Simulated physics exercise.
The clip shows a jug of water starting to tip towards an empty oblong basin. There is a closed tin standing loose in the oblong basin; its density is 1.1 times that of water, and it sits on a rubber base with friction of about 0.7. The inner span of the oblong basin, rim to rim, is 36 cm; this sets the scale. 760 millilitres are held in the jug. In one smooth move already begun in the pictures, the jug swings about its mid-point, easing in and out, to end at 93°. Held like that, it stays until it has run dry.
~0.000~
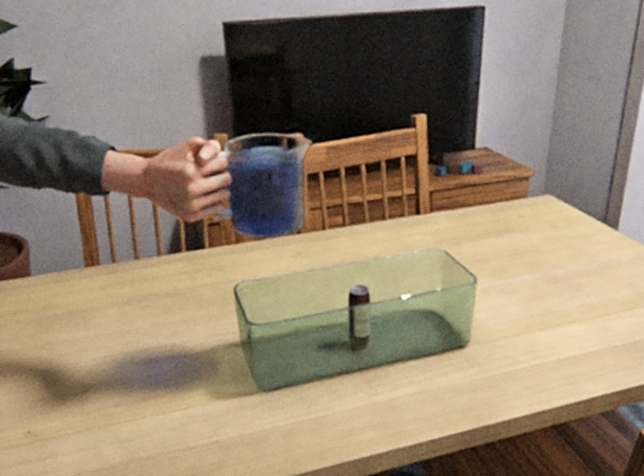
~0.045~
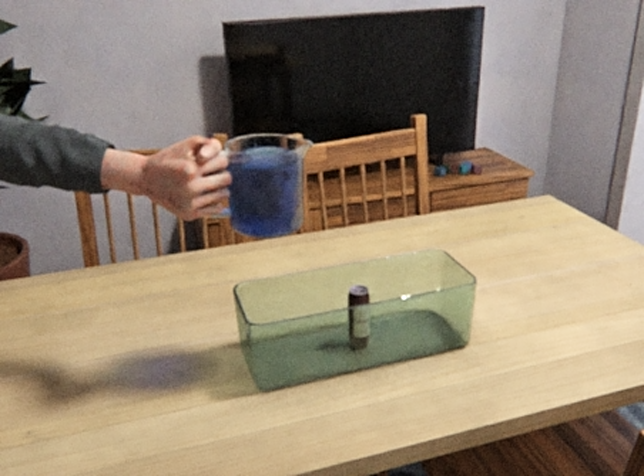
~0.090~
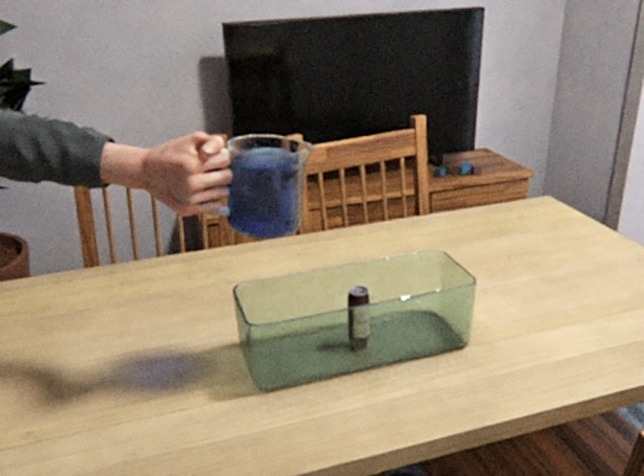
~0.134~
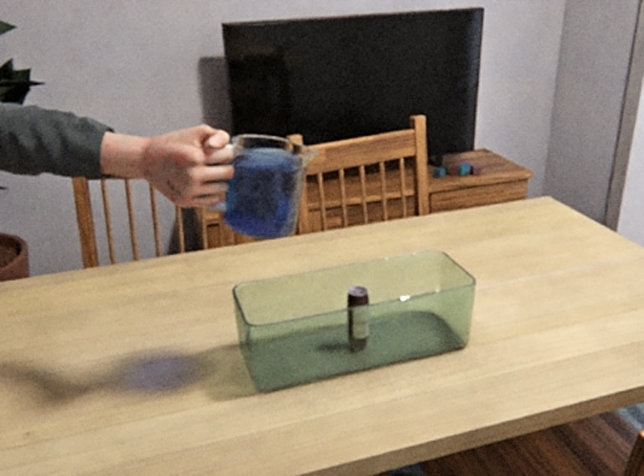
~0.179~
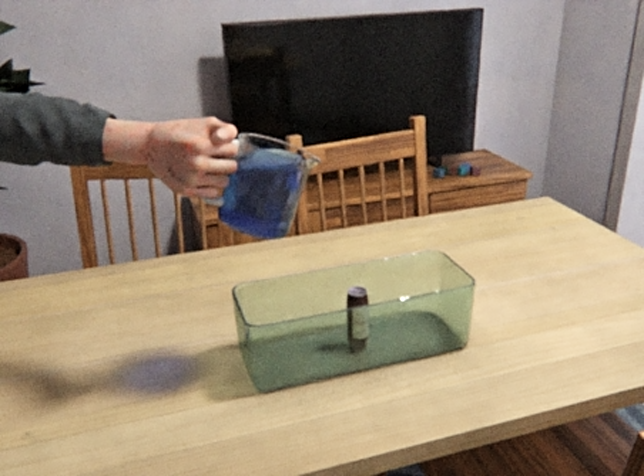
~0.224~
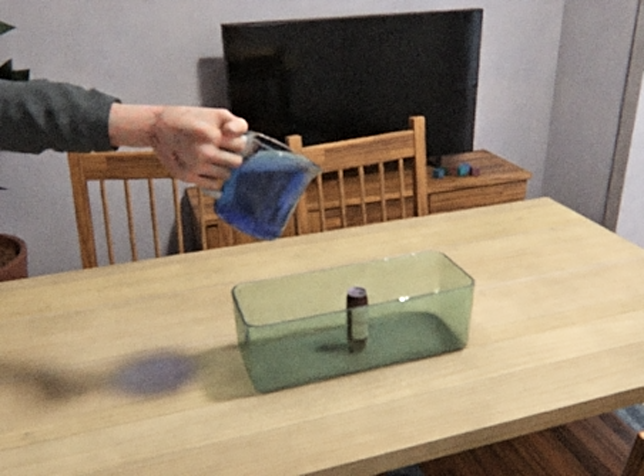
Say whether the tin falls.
It stays erect.
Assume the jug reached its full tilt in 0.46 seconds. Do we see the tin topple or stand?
So the tin will hold steady.
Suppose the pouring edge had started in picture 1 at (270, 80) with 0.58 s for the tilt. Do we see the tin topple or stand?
Then it topples.
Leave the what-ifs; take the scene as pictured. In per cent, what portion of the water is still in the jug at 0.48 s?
Around 64 percent.
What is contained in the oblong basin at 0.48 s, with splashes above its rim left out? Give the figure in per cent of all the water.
About 7%.
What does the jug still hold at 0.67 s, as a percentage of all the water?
28 per cent or so.
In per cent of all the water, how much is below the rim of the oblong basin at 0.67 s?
Roughly 48 %.
Then, 0.48 s in, the tilt is 86° and 65 per cent is still to pour; the tin stands where it began.
Then, 0.67 s in, the tilt is 93° and 27 per cent is still to pour; the tin stands where it began.
Then, 0.87 s in, the tilt is 93° and 11 per cent is still to pour; the tin stands where it began.
Then, 1.08 s in, the tilt is 93° and 5 per cent is still to pour; the tin stands where it began.
Finally, the tin stands where it began.
